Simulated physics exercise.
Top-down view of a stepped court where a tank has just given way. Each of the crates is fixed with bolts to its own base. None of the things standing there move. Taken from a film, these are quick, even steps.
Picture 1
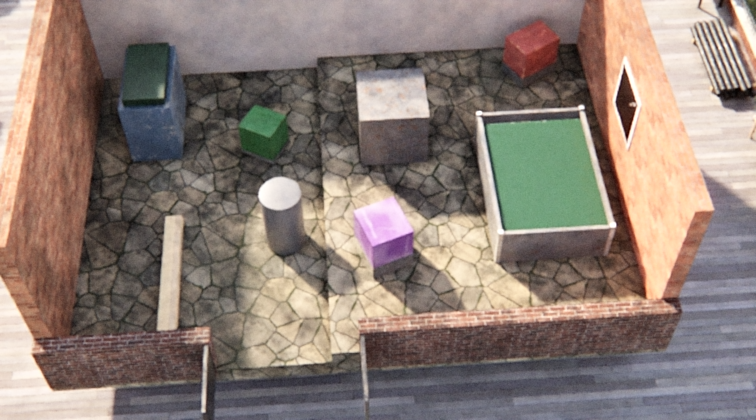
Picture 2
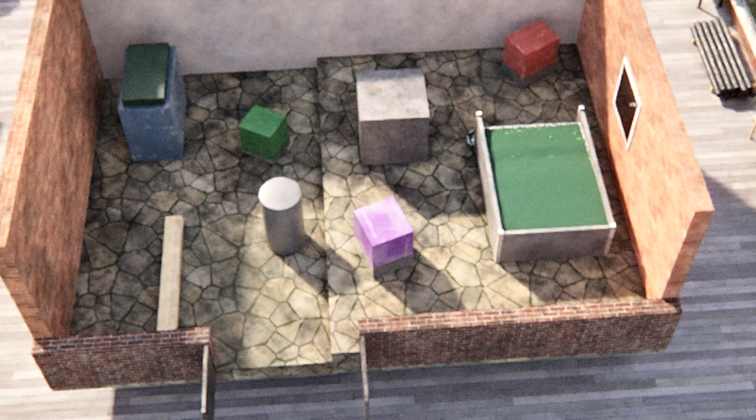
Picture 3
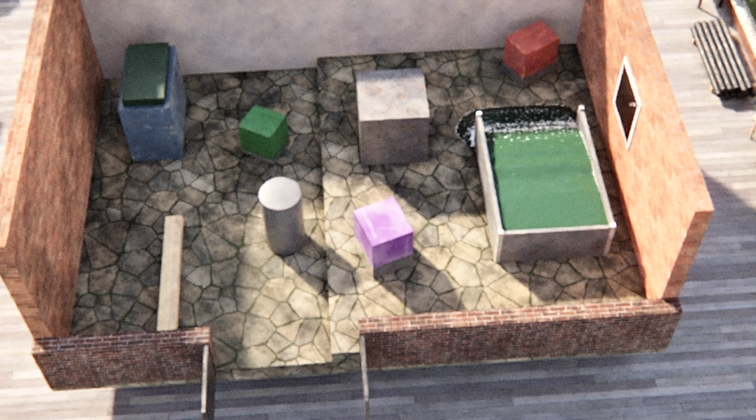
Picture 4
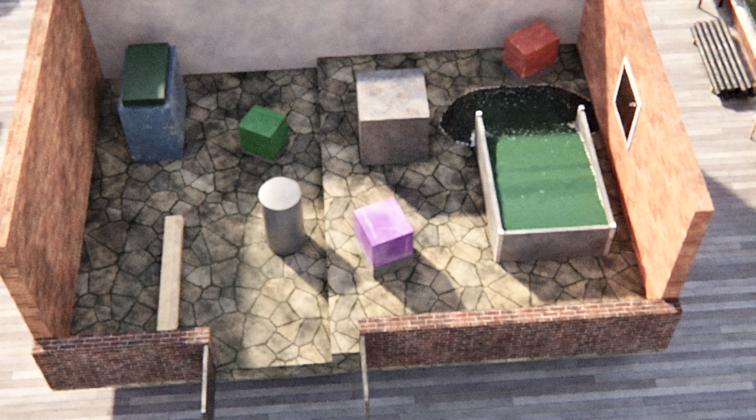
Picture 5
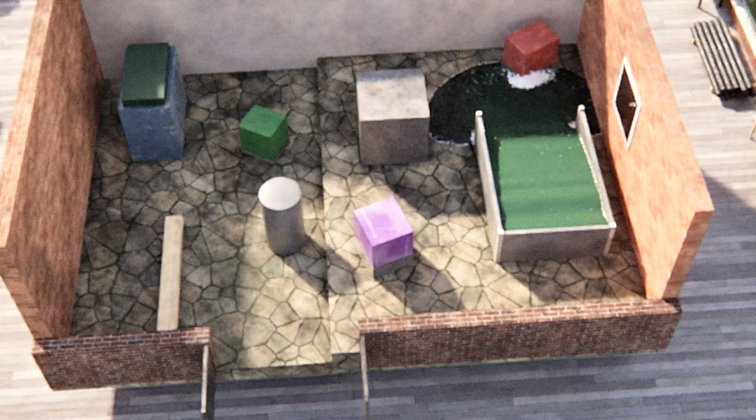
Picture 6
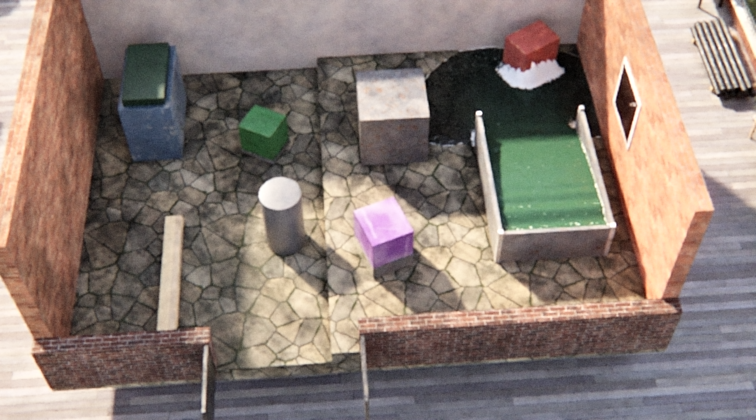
In a walled stone-paved court holding scattered blocks and a cylinder, dark green liquid pours from the far side of a rectangular tank at right, spreads across the paving behind it, and foams white around the base of a red block.
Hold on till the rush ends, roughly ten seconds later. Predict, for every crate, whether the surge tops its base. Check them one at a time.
As I see it, I expect the red crate to get touched; I expect the green crate to get touched; I expect the purple crate to never get touched.
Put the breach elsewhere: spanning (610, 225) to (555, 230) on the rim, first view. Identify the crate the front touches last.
It is the green one.
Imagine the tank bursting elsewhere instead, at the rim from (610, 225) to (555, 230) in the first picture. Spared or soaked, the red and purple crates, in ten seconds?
As I see it, red crate stays clear and purple crate stays clear.
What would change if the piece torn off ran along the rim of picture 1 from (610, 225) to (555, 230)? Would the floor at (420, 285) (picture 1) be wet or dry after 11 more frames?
Swamped.
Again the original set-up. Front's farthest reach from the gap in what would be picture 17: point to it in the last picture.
The flood front should get to about (261, 73).
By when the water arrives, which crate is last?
That would be the purple-painted one.
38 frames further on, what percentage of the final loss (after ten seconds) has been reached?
Around 0 percent.
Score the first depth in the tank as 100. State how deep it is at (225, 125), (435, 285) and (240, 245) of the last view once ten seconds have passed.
At the three places, in the order asked: Around 10, 6 and 8 per cent.
A moment on, water covers 15 % of the floor; the red crate water round its plinth, the green crate not reached, the purple crate not reached.
Next, water covers 20 % of the floor; the red crate water round its plinth, the green crate not reached, the purple crate not reached.
Then, water covers 35 % of the floor; the red crate water round its plinth, the green crate water round its plinth, the purple crate not reached.
Later, water covers 70 % of the floor; the red crate water round its plinth, the green crate water round its plinth, the purple crate water round its plinth.
In the end, water covers 90 % of the floor; the red crate was topped, the green crate was topped, the purple crate stayed above the water.
